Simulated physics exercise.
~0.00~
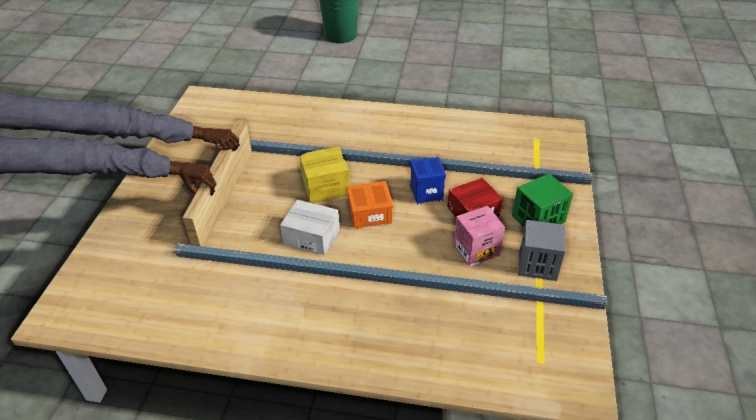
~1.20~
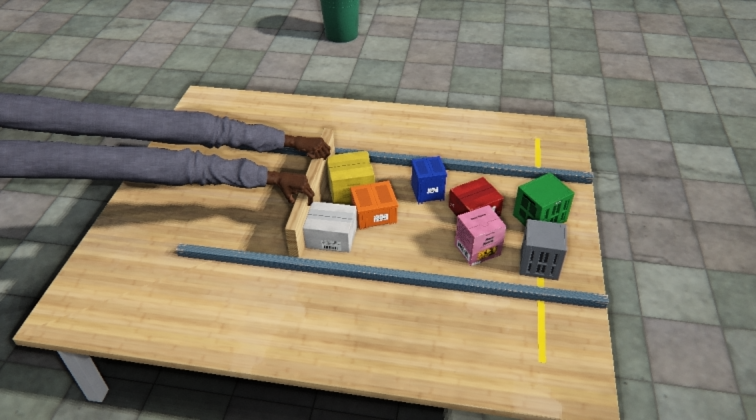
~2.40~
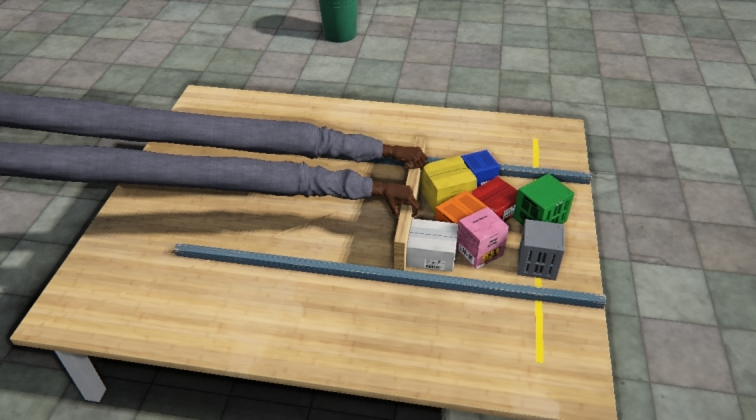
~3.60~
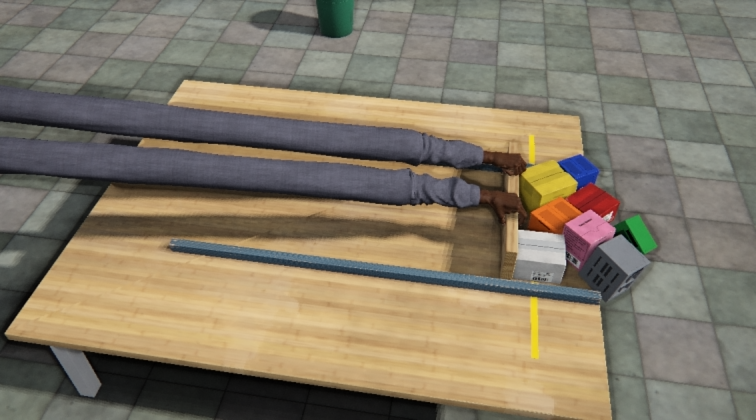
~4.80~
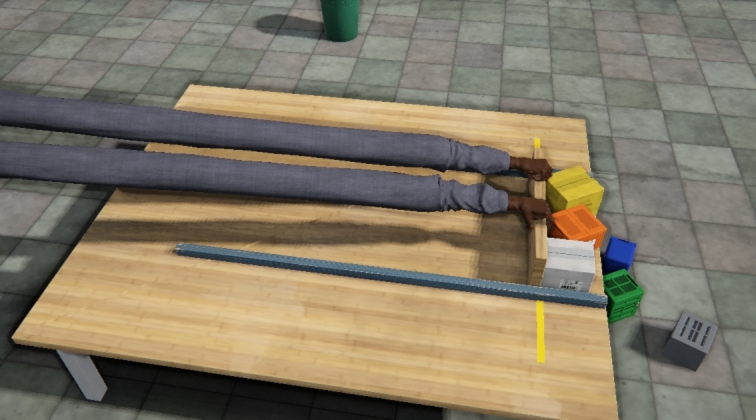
Two hands slid an upright wooden plank rightward across a table, gathering colorful boxes and crates and shoving them toward the edge until it reached the yellow tape; five dropped off, while the white, yellow and orange ones stayed up at the edge.
